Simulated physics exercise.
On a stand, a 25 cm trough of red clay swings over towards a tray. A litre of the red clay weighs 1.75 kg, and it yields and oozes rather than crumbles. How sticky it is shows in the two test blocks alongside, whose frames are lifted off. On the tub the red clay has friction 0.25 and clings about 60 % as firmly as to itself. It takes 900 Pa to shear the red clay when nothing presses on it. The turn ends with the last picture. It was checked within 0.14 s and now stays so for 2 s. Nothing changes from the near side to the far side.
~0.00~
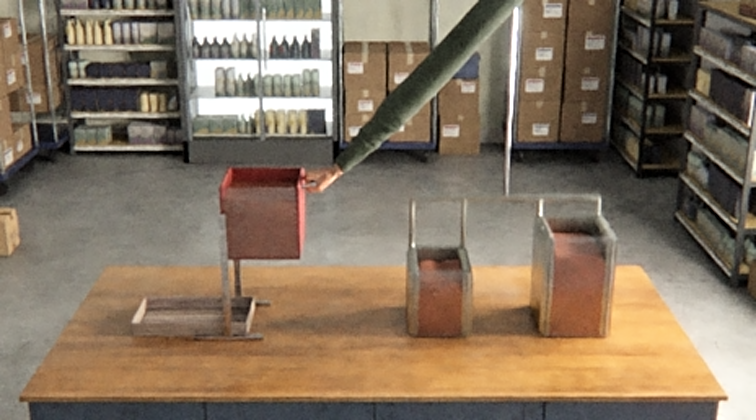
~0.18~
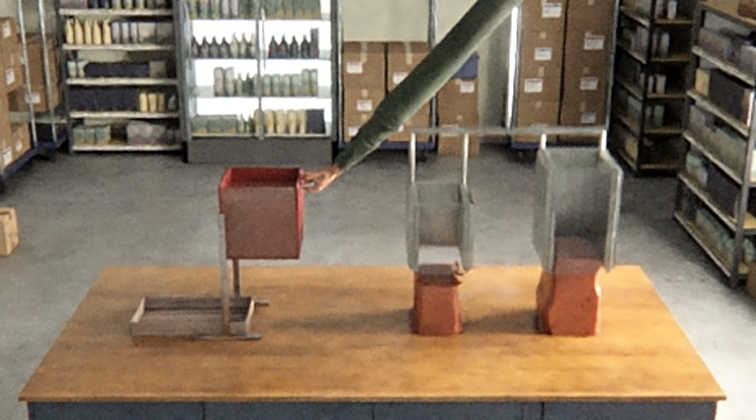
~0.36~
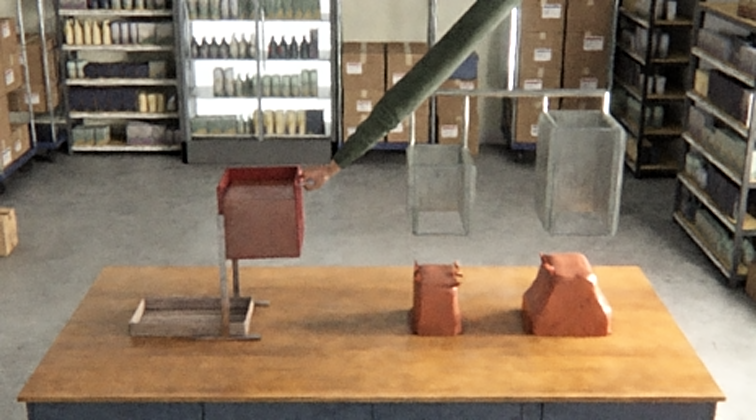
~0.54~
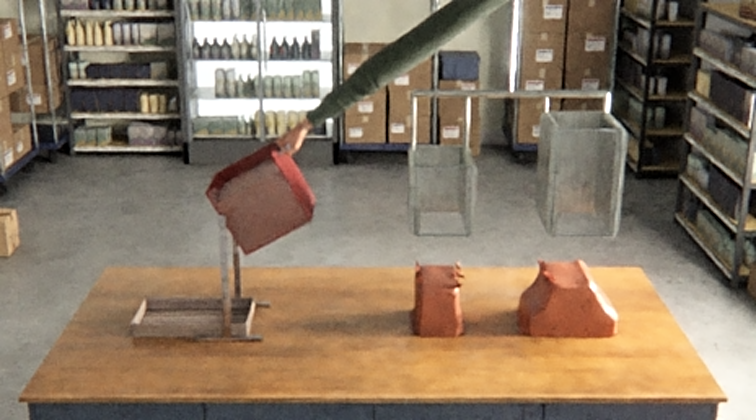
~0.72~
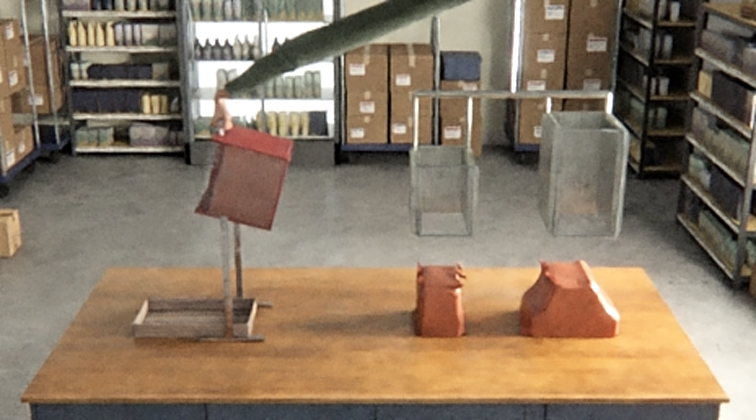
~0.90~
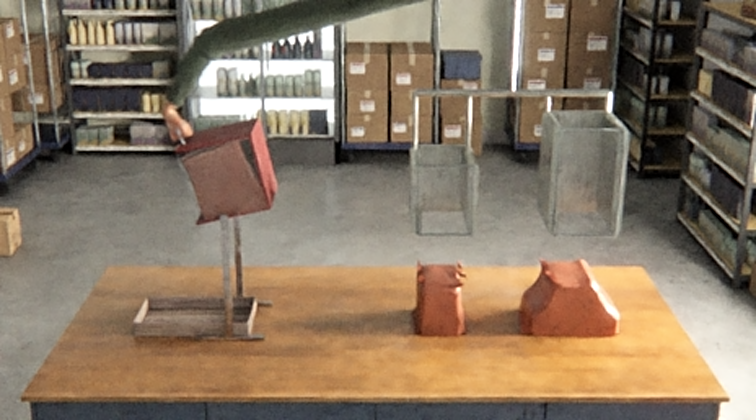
To begin with, two clear casings lift off red clay blocks on a wooden table; the right block sags and widens while the left mostly keeps its height. Then a green-sleeved arm swings the raised red trough over leftward above a tray, the hand moving from its right side to its upper left.
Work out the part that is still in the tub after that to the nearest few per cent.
About 37 %.
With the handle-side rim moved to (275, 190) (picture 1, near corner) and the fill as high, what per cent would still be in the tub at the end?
It would be near 65 %.
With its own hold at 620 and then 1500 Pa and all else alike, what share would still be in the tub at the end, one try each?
In turn about 35 %, 40 %.
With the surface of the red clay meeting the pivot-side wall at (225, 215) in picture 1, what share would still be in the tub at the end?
Then about 45 %.
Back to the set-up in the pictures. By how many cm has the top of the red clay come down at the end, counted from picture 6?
Some 13 cm.
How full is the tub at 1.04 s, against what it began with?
Near 80 %.
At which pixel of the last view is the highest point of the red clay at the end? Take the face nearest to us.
Around (229, 182).
By 1.04 s, the tub is at 103 degrees and holds 79 %.
By 1.21 s, the tub is at 103 degrees and holds 42 %.
By 1.38 s, the tub is at 103 degrees and holds 37 %.
By 1.55 s, the tub is at 103 degrees and holds 37 %.
By 2.90 s, at the end, the tub is at 103 degrees and holds 37 %.
